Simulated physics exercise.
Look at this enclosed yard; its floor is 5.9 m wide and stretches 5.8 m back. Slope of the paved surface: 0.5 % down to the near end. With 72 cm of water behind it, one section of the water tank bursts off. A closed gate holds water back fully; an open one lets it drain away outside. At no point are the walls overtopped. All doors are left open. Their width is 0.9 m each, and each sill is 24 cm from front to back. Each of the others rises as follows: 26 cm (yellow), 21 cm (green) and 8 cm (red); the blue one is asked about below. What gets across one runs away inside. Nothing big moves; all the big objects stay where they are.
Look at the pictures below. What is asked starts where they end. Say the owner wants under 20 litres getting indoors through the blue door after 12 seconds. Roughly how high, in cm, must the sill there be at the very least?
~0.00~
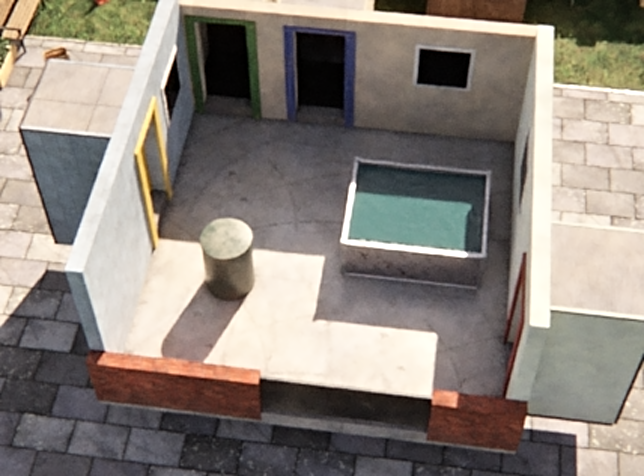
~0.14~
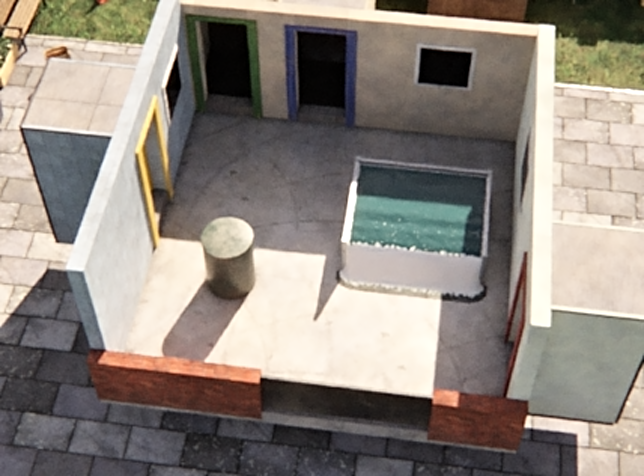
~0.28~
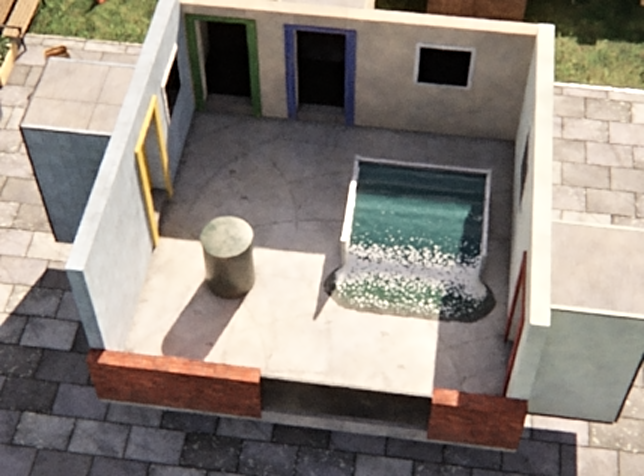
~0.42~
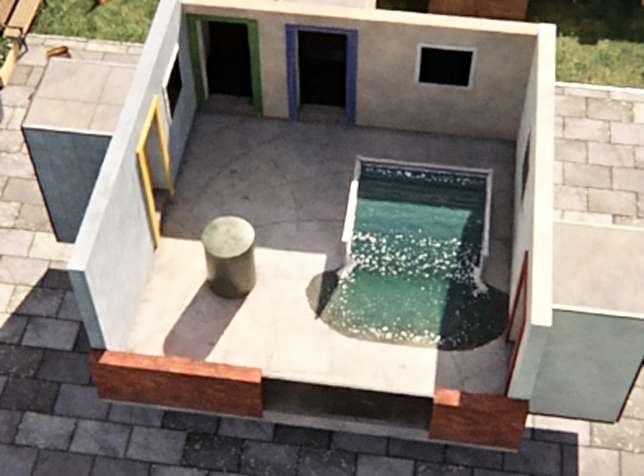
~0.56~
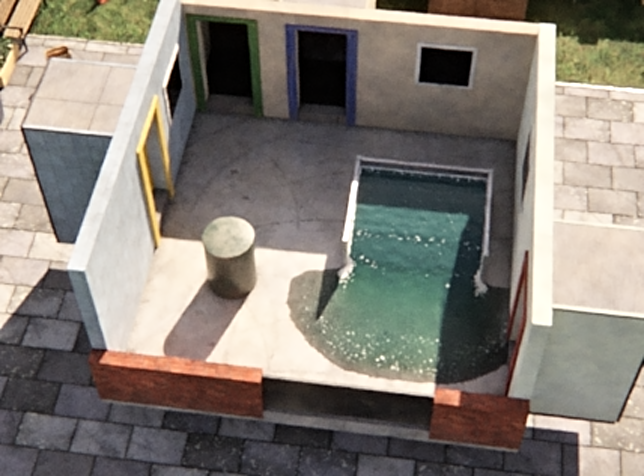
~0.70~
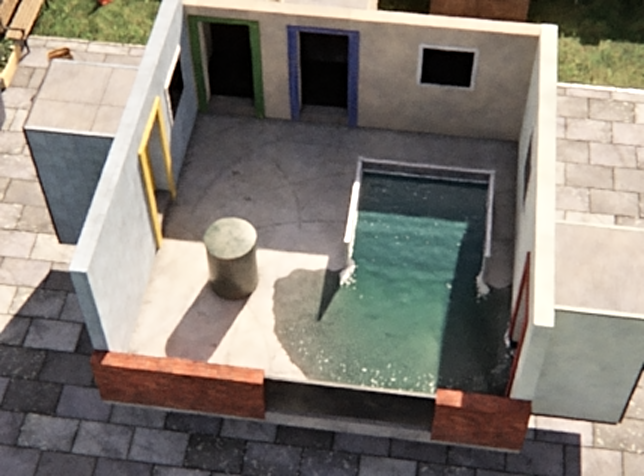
At the very least some 6.5 cm.
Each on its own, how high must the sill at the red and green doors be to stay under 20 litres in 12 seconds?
About 27 cm at red and about 10.0 cm at green.
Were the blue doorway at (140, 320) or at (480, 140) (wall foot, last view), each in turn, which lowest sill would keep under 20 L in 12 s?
You'd want about 19 cm there first, then about 9.5 cm.
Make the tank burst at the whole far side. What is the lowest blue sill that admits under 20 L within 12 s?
Then it needs around 14.5 cm.
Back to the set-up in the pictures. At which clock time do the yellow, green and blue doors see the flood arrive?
Yellow at 3.2 s, green at 4.5 s and blue at 5.5 s.
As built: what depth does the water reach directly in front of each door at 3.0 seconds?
Depth (cm): Yellow 0 / green 0 / blue 0 / red 22.
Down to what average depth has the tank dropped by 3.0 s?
I'd put it near 11 cm.
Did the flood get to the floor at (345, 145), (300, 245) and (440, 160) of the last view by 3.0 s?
First bone-dry, second bone-dry, third bone-dry.
After 1.4 s water covers 35 % of the floor, deepest (51 cm) near (499, 426); it has not reached the blue door.
After 3.0 s water covers 45 % of the floor, deepest (34 cm) near (132, 382); it has not reached the blue door.
After 12.0 s water covers 95 % of the floor, deepest (12 cm) near (494, 277); 6 cm at the blue door, 0 litres in over its 18 cm sill.
At the blue door as built, the water arrived by 5.5 s and peaked near 12 cm at 6.4 s.
With a sill of 5.5 cm, 31 litres would have come in within the 12 s; with 7.5 cm, 11 litres. So under 20 litres takes about 6.5 cm.
